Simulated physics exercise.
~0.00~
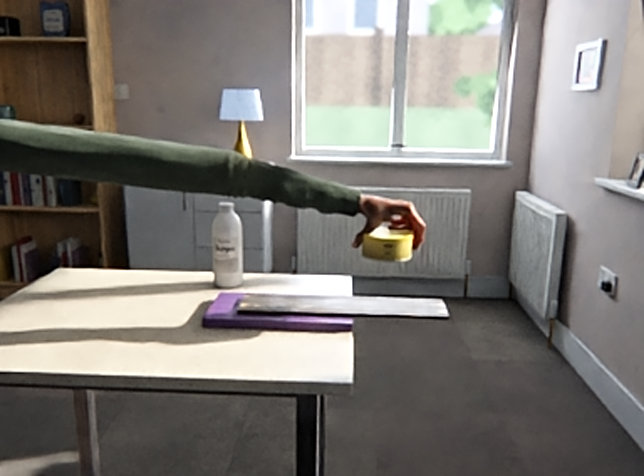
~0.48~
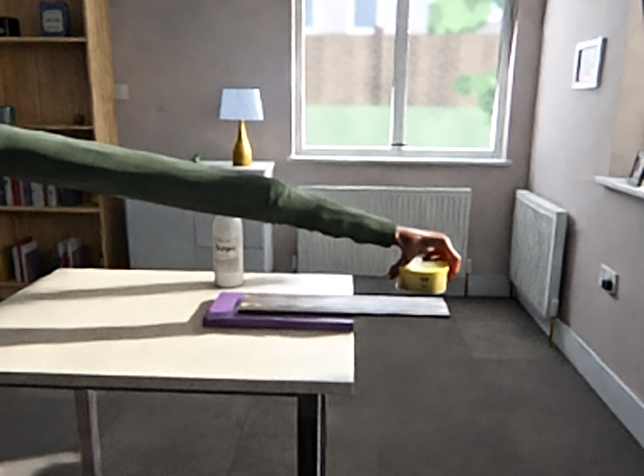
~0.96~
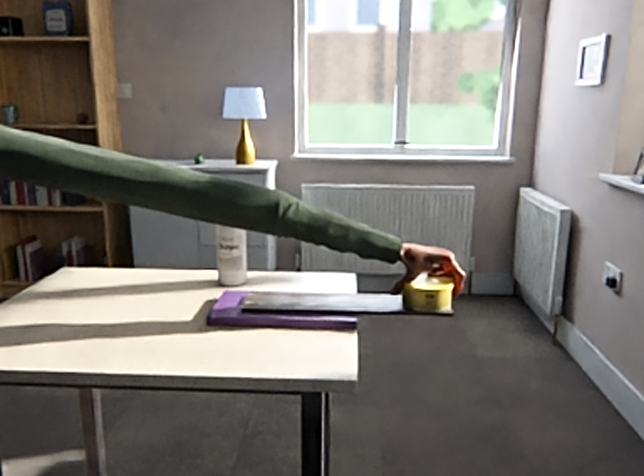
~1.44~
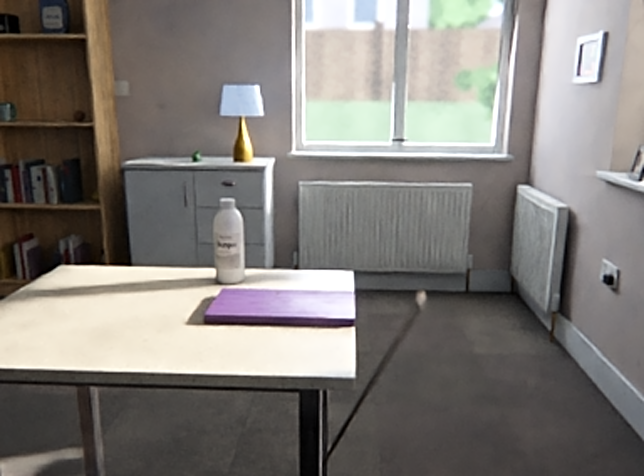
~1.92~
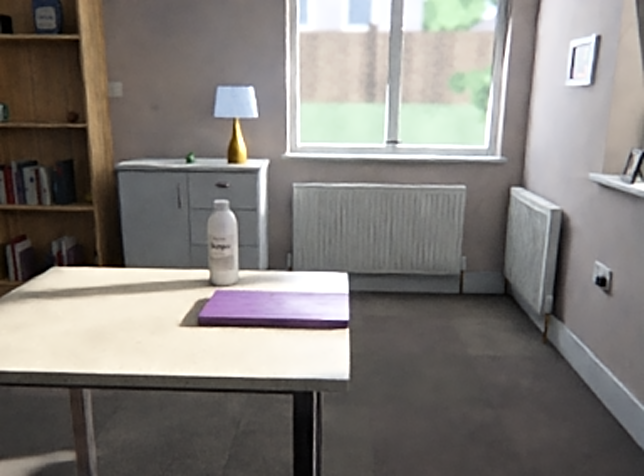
A hand lowering a yellow tub onto the overhanging end of a dark board, which tips off the table, leaving the purple slab and white bottle.
